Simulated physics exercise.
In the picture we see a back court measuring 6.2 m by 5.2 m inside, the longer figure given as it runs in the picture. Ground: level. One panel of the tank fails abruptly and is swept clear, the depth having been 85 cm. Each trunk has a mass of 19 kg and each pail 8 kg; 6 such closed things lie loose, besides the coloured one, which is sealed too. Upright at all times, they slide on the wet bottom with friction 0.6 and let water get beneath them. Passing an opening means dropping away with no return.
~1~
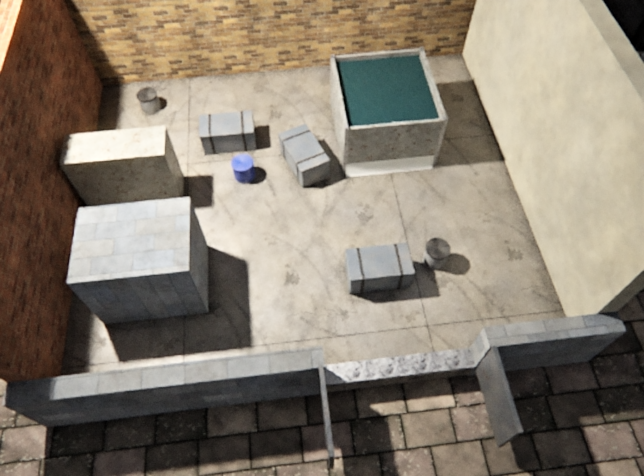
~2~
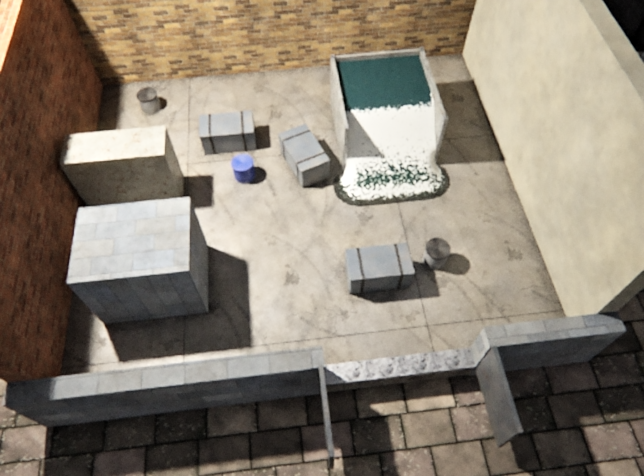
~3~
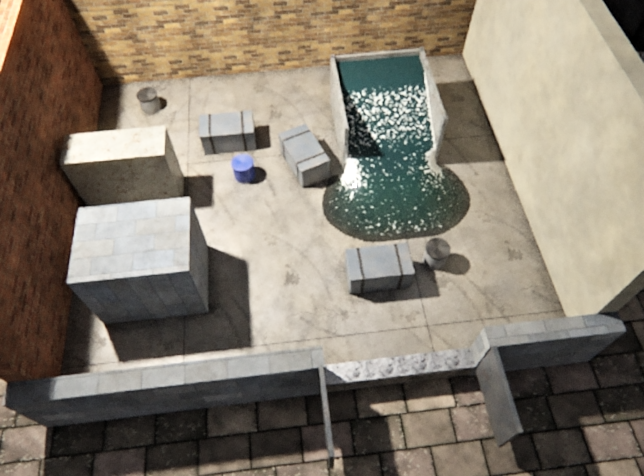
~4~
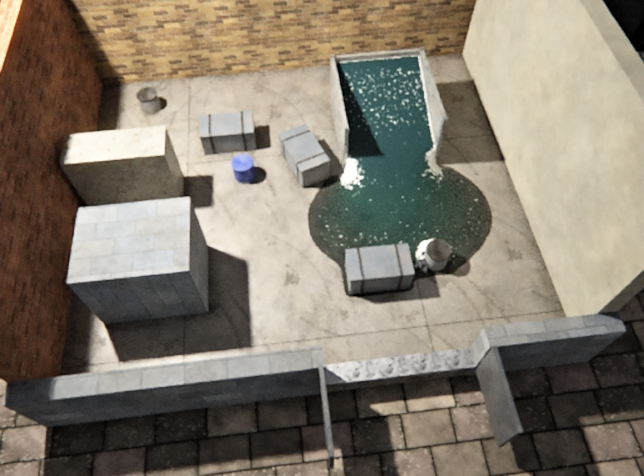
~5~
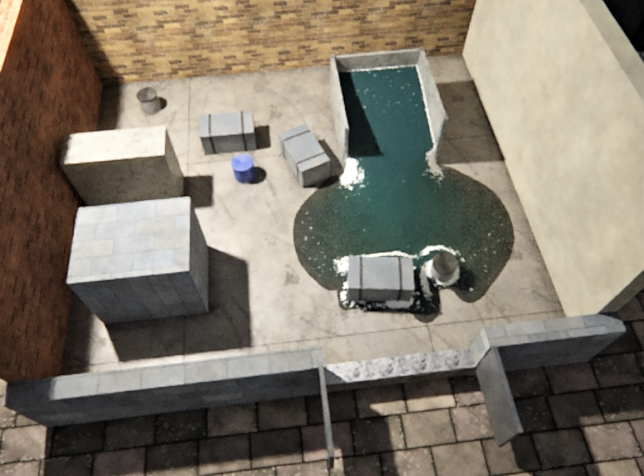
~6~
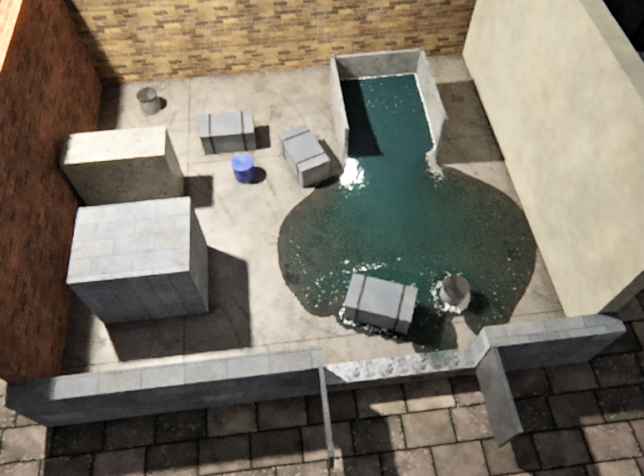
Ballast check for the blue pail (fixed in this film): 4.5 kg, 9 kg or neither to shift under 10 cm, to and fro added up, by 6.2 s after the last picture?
For it, the smaller load will do.
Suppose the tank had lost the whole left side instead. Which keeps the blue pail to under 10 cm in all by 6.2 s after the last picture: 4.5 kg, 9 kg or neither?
Then I'd expect neither mass to do.
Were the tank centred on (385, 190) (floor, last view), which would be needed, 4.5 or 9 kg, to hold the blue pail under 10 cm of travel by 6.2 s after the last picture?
Lab note - in that case: Lighter mass suffices.
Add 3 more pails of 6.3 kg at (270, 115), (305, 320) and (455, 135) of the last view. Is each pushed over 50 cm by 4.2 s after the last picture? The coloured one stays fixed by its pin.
In order: Not as far, then farther, then not as far.
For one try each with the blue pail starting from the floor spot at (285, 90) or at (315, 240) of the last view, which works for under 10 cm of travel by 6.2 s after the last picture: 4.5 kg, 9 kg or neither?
First spot: Light mass works; second spot: No mass works.
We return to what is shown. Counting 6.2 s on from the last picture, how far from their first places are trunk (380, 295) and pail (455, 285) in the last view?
In turn: Gone out, gone out.
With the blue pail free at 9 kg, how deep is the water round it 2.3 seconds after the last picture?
Depth: Approx. 0 cm.
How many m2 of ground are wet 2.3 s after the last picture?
About 16 m2 is covered.
Then, 0.6 s after the last picture the blue pail would be 0 cm from its start with 4.5 kg and 0 cm from its start with 9 kg; 0 cm of water round it then.
Then, 2.3 s after the last picture the blue pail would be 0 cm from its start with 4.5 kg and 0 cm from its start with 9 kg; 0 cm of water round it then.
Then, 4.2 s after the last picture the blue pail would be 0 cm from its start with 4.5 kg and 0 cm from its start with 9 kg; 0 cm of water round it then.
Then, 6.2 s after the last picture the blue pail would be 0 cm from its start with 4.5 kg and 0 cm from its start with 9 kg; 3 cm of water round it then.
